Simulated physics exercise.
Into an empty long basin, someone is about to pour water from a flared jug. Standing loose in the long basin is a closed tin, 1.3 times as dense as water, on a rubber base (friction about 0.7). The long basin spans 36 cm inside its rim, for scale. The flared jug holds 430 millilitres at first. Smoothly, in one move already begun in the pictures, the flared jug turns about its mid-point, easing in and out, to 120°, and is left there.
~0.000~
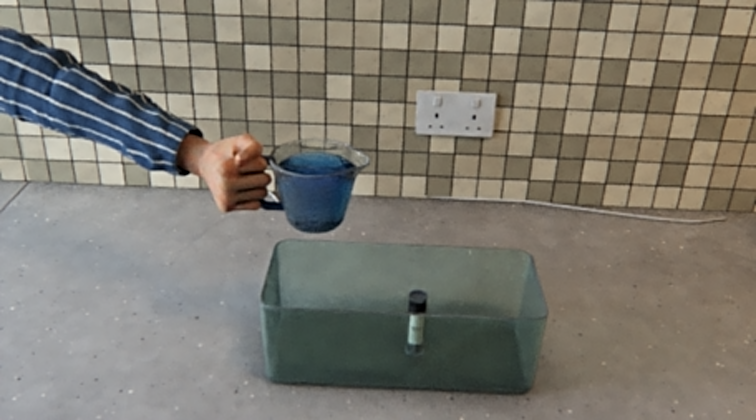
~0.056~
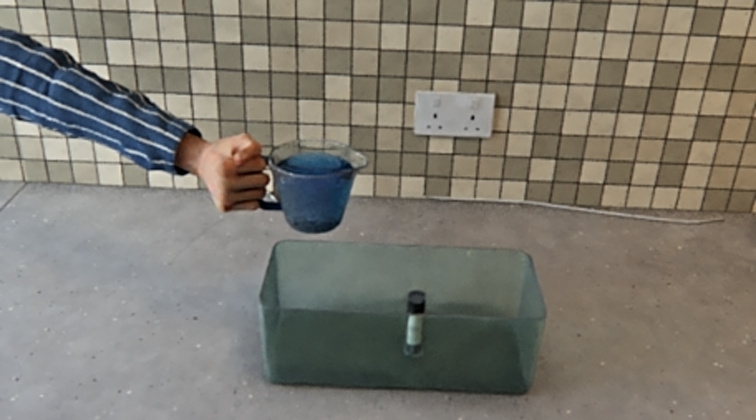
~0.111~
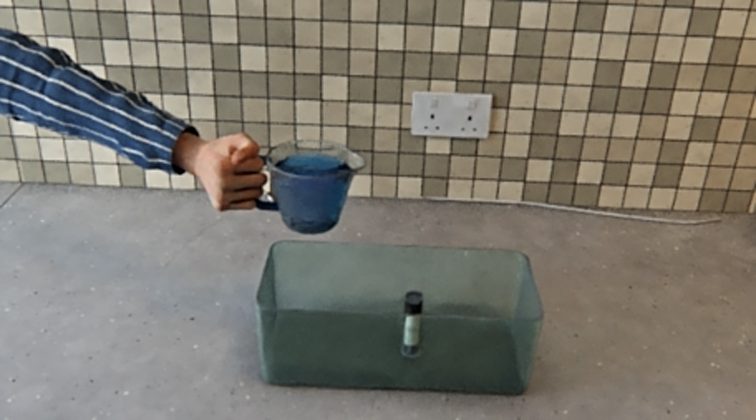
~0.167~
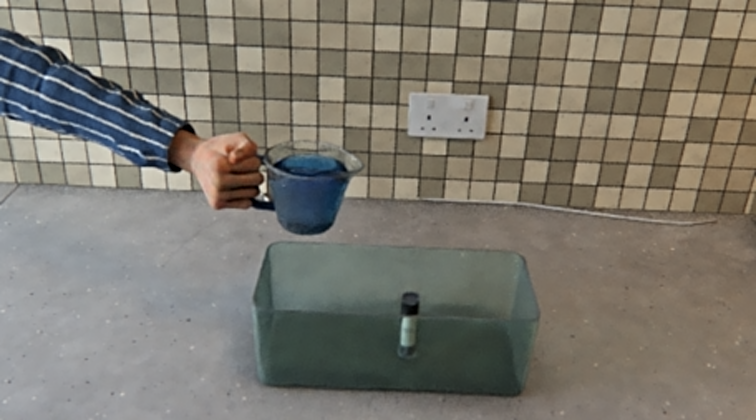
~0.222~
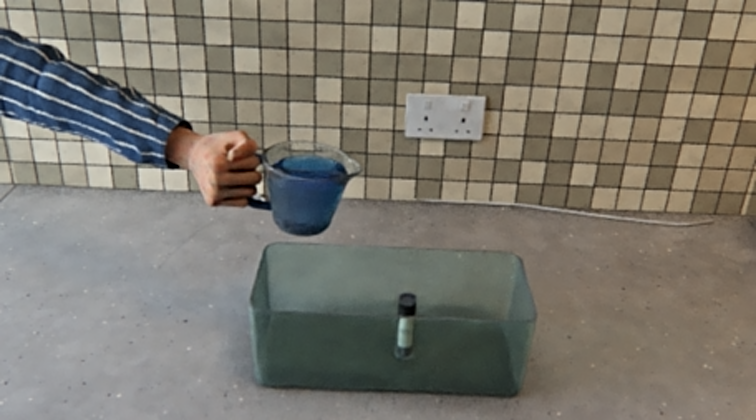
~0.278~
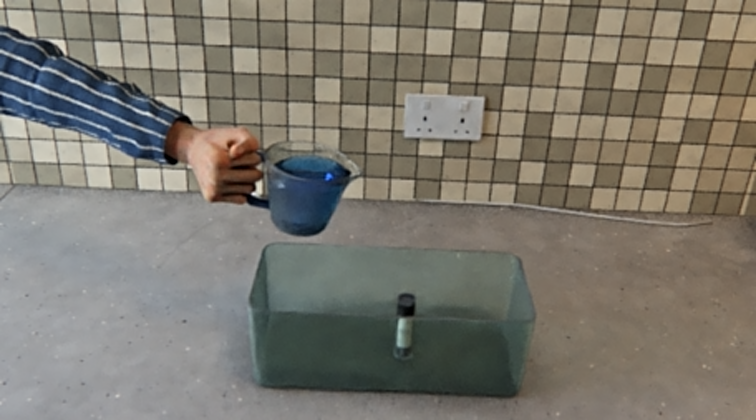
On a grey speckled counter against a tiled wall, a hand in a striped blue sleeve holds a flared jug of blue liquid above a long greenish basin with a small dark-capped container inside, and the jug tilts slightly rightward.
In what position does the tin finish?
It finishes knocked over.
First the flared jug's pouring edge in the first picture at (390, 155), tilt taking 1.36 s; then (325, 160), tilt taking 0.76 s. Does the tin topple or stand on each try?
Run one: It does not tip. Run two: It does not tip.
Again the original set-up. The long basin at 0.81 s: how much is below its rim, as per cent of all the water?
At that time the basin holds about 18 per cent of the liquid.
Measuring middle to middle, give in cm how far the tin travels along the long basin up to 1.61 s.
It has moved some 8 cm.
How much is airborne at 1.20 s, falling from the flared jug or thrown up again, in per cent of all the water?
About 6 per cent.
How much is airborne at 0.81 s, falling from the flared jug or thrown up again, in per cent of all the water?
Roughly 22 percent.
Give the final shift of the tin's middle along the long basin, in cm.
Around 7.5 cm.
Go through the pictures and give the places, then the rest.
The first picture shows tilt 0°; pouring edge (370, 161); surface from (276, 164) to (357, 167); the long basin's rim runs from (268, 272) to (539, 284); the tin's top is at (418, 298).
The second picture shows tilt 0°; pouring edge (369, 162); surface from (275, 164) to (356, 168).
The third picture shows tilt 2°; pouring edge (366, 163); surface from (273, 164) to (353, 168).
The fourth picture shows tilt 3°; pouring edge (364, 166); surface from (271, 165) to (350, 170).
The fifth picture shows tilt 6°; pouring edge (362, 169); surface from (269, 167) to (349, 171).
The sixth picture shows tilt 9°; pouring edge (363, 172); surface from (270, 168) to (352, 172).
Then, 0.81 s in, the tilt is 64° and 60 per cent is still to pour; the tin stands where it began.
Then, 1.20 s in, the tilt is 105° and 3 per cent is still to pour; the tin leans 13°.
Then, 1.61 s in, the tilt is 120° and 0 per cent is still to pour; the tin lies on its side.
Then, 2.05 s in, the tilt is 120° and 0 per cent is still to pour; the tin lies on its side.
Finally, the tin lies on its side.
